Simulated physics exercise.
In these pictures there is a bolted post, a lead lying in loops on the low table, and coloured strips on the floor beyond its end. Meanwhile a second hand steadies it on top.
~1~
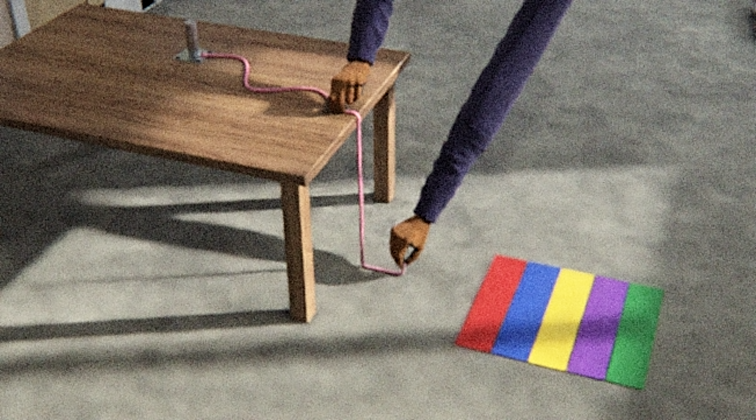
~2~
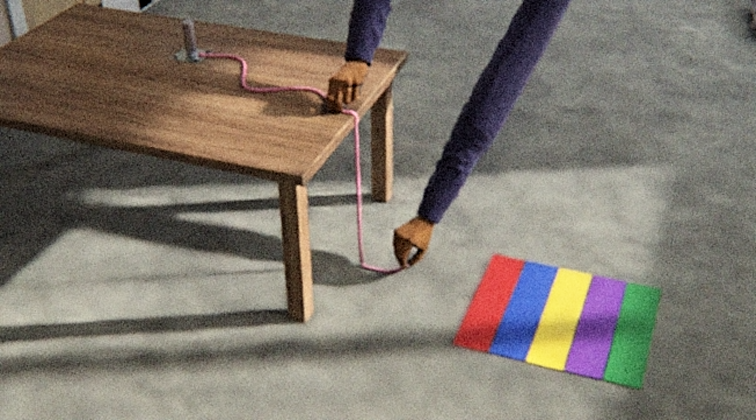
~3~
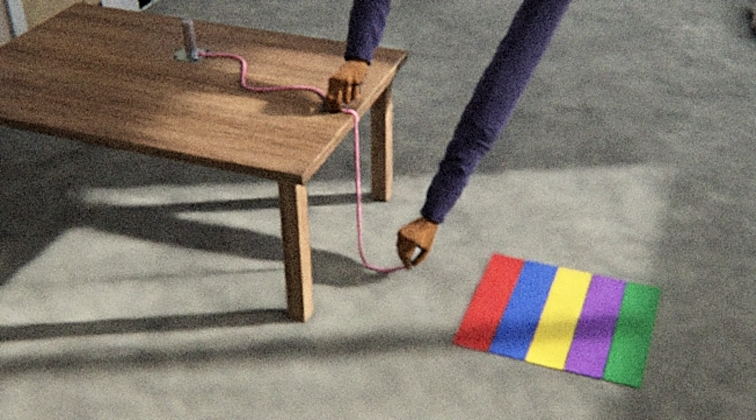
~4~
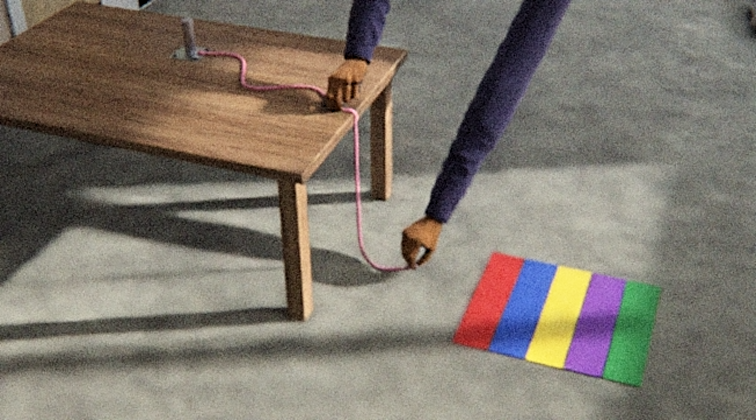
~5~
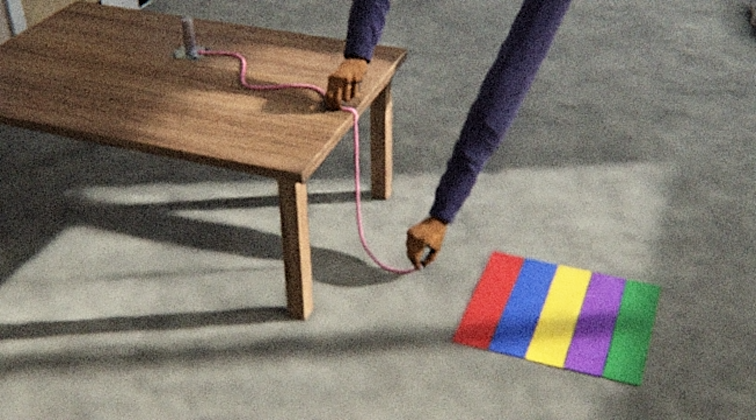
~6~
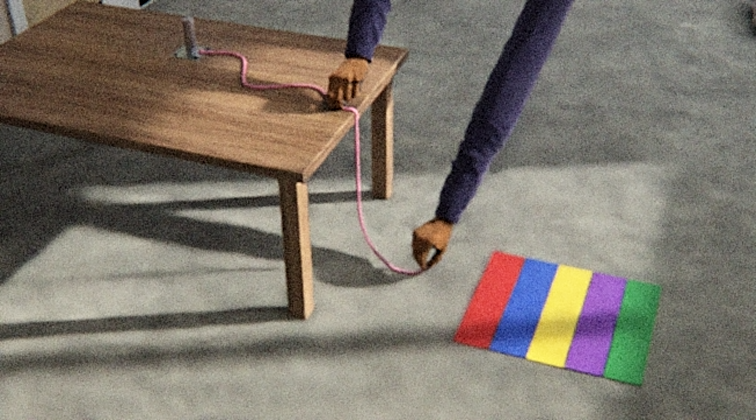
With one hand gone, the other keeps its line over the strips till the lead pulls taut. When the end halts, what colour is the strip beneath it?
Yellow.
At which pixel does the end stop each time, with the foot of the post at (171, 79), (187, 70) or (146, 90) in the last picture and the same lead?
Going through them in sequence: (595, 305), (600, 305) and finally (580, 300).
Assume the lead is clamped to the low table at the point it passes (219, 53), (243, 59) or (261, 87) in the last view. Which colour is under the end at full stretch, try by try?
The end stops at yellow, then yellow, then blue.
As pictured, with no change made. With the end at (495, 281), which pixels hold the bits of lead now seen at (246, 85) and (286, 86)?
The first lands at (283, 80), while the second lands at (317, 91).
Soon after, end near (495, 281); over red.
After that, end near (542, 292); over blue.
At the stop, end near (570, 298); over yellow. Over yellow.
